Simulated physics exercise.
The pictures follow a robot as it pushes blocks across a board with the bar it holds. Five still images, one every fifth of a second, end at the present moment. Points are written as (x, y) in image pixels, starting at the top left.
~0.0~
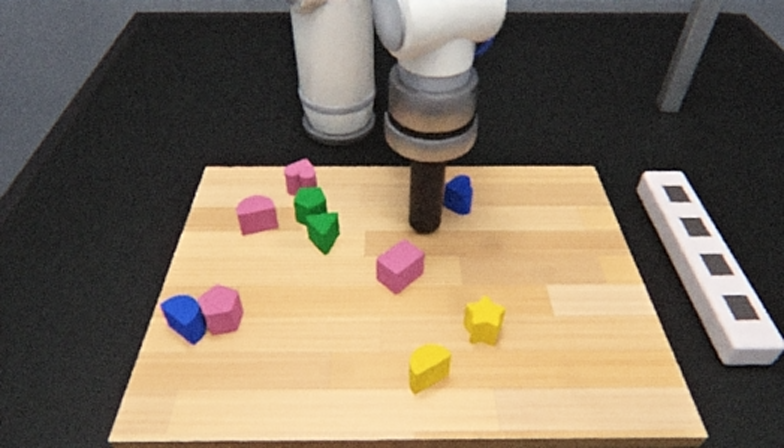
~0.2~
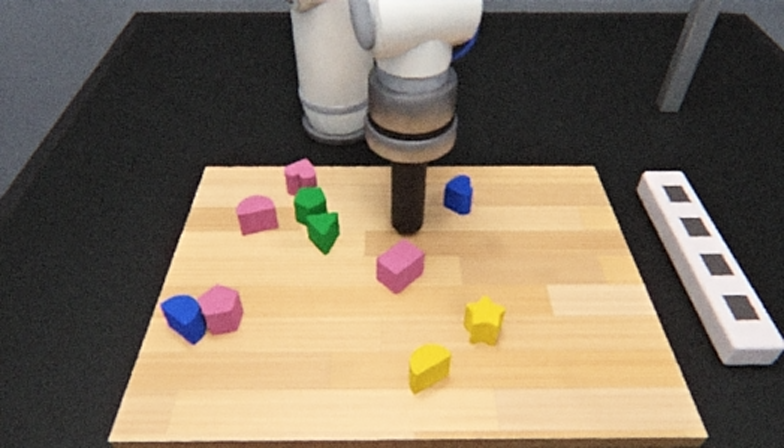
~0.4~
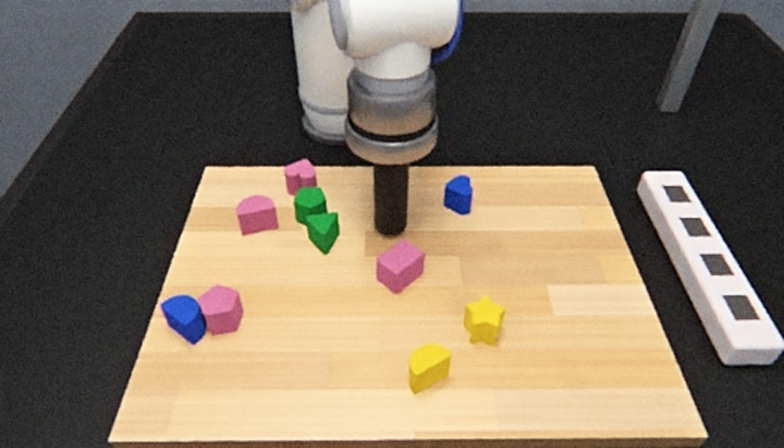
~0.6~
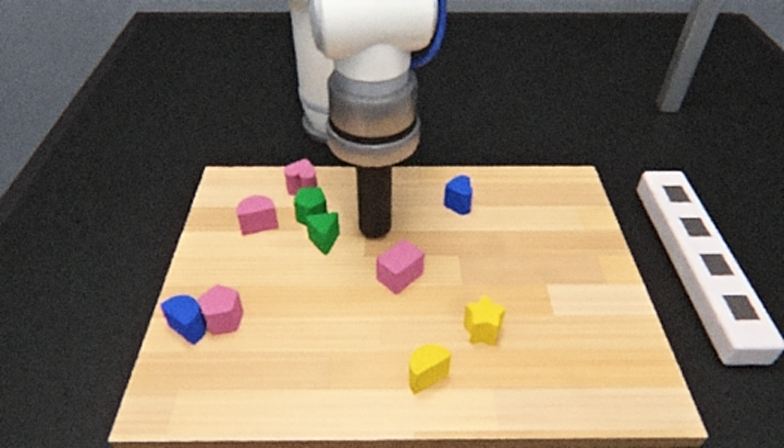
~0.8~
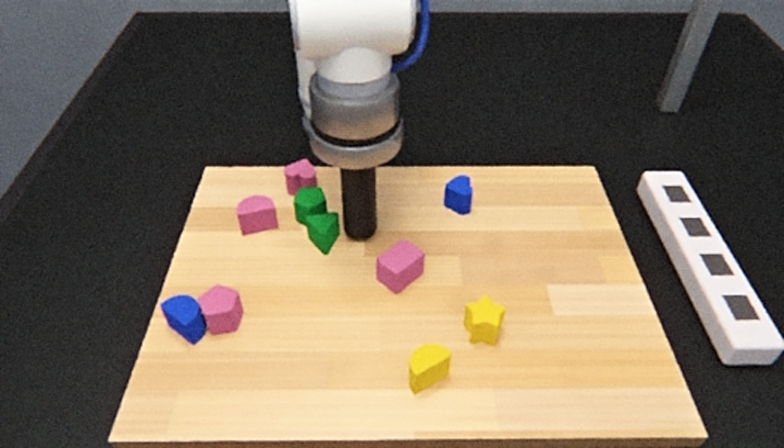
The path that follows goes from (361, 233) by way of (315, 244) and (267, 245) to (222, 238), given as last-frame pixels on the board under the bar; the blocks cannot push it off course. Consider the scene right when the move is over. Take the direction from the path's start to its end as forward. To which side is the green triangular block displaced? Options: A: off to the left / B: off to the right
A (off to the left)
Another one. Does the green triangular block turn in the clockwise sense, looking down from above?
Going by the path, no.
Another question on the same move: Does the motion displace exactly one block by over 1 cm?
Yes - that is the case.
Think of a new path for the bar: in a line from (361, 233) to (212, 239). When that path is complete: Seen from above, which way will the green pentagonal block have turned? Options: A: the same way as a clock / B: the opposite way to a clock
Choice A: The same way as a clock.
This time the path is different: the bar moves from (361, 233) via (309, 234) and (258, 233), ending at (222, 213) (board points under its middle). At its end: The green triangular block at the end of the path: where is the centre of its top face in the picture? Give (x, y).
Just about (276, 234).
On the path given first. One third of the way, bar at (313, 238); green triangular block at (283, 228), turned 35° anticlockwise.
Two thirds of the way, bar at (265, 240); green triangular block at (235, 234), turned 50° anticlockwise.
At the end, bar at (221, 233); pink D-shaped block at (252, 201), turned 25° clockwise; green pentagonal block still; green triangular block at (213, 239), turned 90° anticlockwise.
